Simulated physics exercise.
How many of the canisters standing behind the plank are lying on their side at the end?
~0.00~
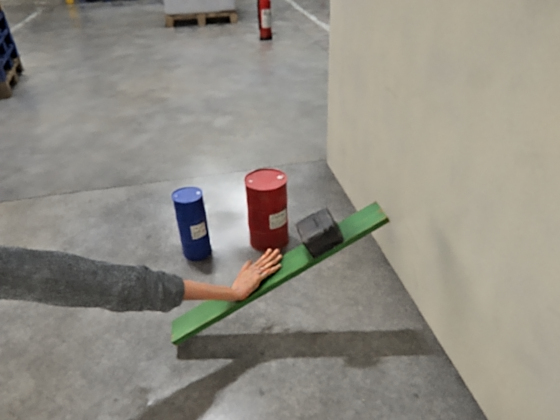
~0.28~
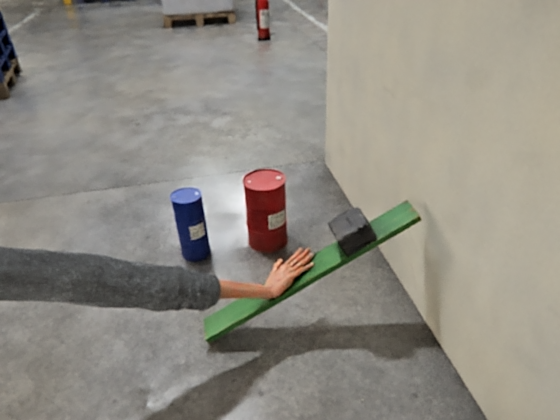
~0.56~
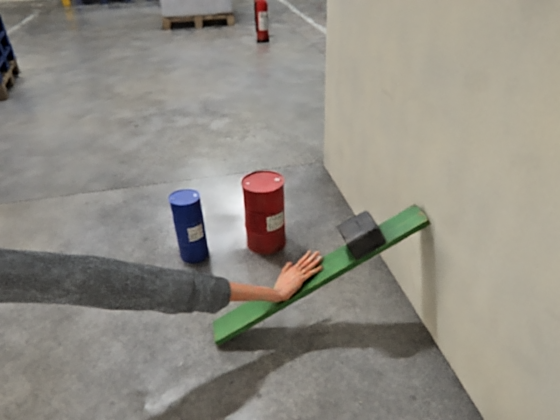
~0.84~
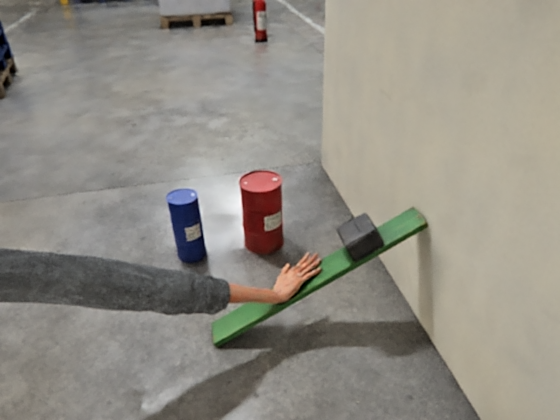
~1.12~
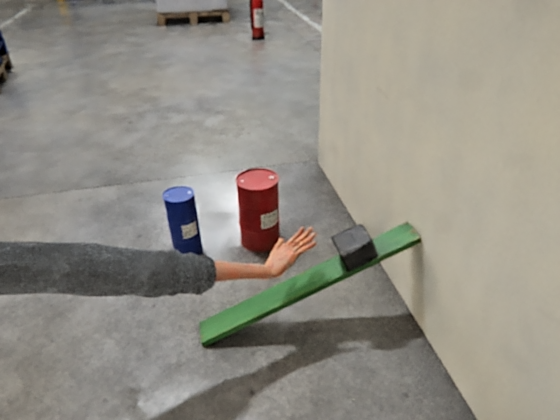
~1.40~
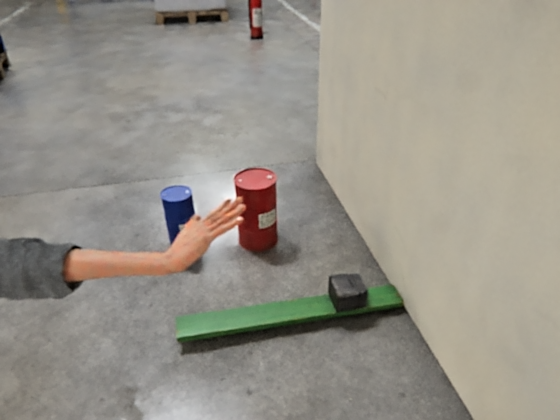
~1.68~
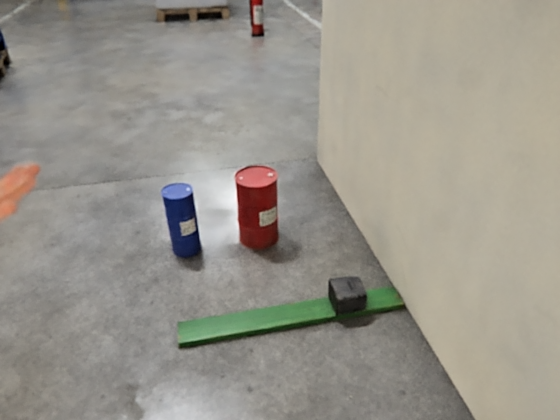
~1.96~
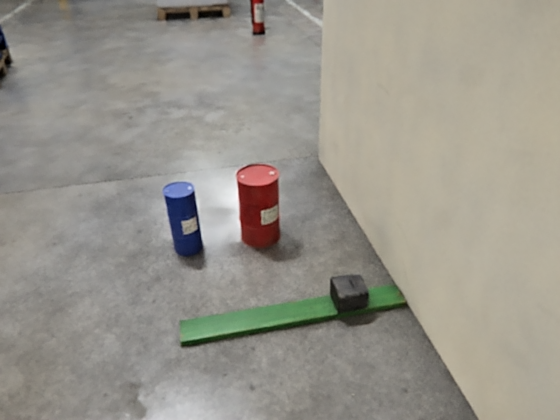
None of them are. Both the blue canister and the red canister are still standing upright.
